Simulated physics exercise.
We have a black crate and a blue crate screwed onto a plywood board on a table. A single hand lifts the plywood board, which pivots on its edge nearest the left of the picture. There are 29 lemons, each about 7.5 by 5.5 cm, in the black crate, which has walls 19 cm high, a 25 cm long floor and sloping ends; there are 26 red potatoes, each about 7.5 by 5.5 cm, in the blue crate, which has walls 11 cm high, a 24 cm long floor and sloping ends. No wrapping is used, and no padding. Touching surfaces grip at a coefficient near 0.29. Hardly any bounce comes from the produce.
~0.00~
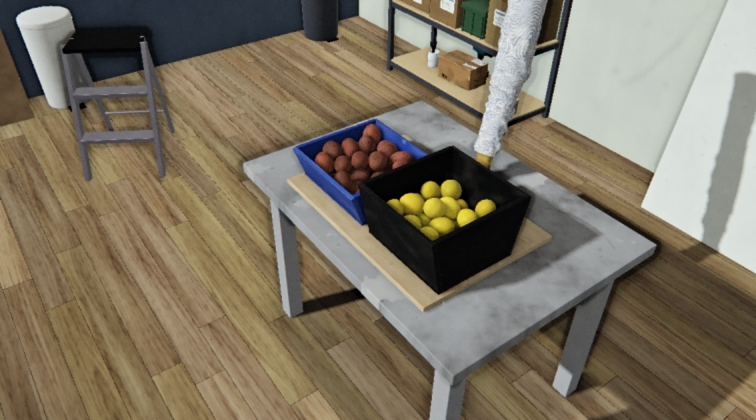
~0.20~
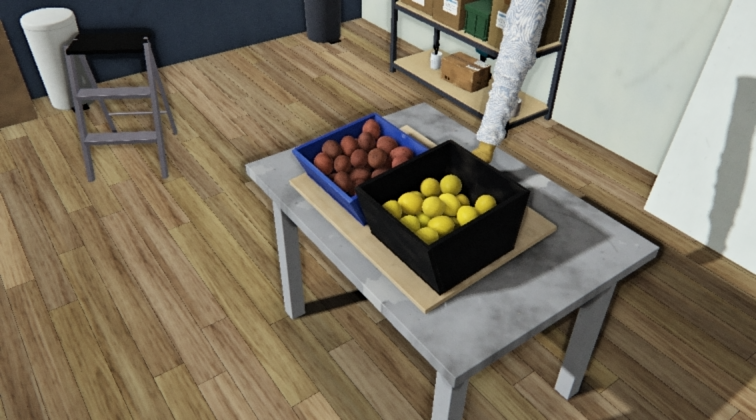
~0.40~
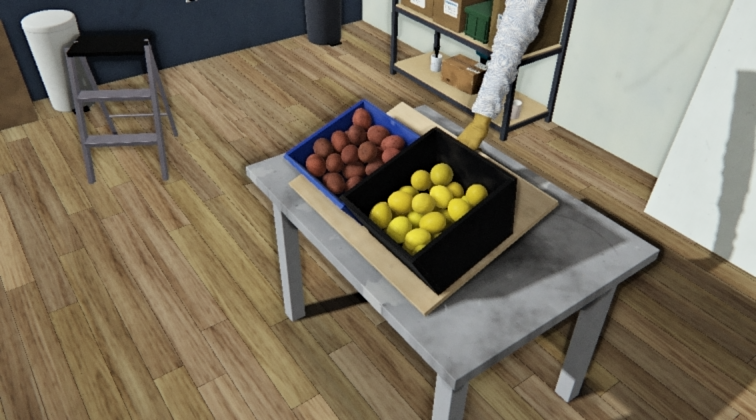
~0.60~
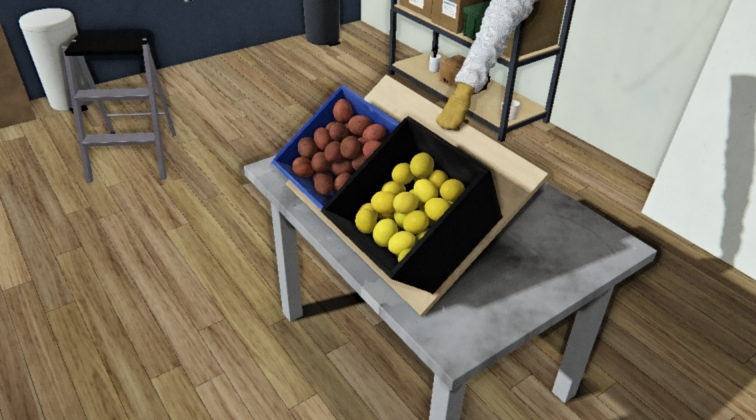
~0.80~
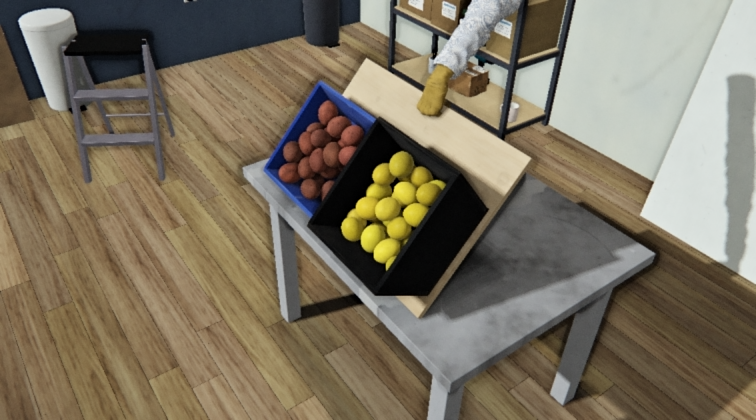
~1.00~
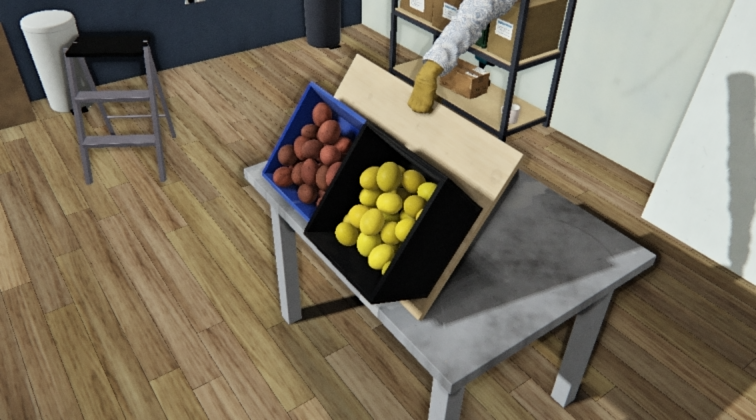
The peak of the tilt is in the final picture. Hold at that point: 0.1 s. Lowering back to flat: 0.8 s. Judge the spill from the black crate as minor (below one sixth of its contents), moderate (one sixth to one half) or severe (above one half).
Probably fewer than one sixth of the pieces get out.
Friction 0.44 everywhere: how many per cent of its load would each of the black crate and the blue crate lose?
Black crate 0, blue crate 10 per cent.
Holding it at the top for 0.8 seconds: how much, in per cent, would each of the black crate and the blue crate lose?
In that case you'd see black crate shed 0 percent of its load and blue crate shed 10 percent.
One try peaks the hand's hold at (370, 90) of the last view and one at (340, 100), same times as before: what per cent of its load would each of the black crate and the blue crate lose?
The black crate would lose 40 per cent in the first try and 70 per cent in the second, the blue crate 70 and then 100 per cent.
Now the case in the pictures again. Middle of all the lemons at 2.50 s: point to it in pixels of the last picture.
In the last view, the centre sits near (434, 238).
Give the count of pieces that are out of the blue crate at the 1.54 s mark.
About, blue crate: 1.
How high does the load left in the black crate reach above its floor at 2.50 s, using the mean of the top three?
Roughly 15 cm.
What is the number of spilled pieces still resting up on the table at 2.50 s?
Count of pieces: About 0.
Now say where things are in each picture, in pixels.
In the first picture (places track the rim corner closest to us here, unless another is named), black crate (435, 242); blue crate (by its farthest rim corner) (375, 119); tipped 0°; all still inside.
Black crate (430, 247); blue crate (374, 114); tipped 6°, in the second picture.
Black crate (414, 258); blue crate (363, 101); tipped 19°, in the third picture.
Black crate (392, 273); tipped 35°, in the fourth picture.
Black crate (376, 290); tipped 48°, in the fifth picture.
Black crate (371, 299); tipped 54°; all still inside, in the sixth picture.
After 1.24 s, tilt 50°; the black crate has all 29 and the blue crate has all 26.
After 1.54 s, tilt 23°; the black crate has all 29 and the blue crate is down by 1 of 26.
After 1.96 s, tilt 0°; the black crate has all 29 and the blue crate is down by 1 of 26.
Outcome (at 2.50 s), the black crate has all 29 and the blue crate is down by 1 of 26. Asked share, 0 of 29, 0 per cent.
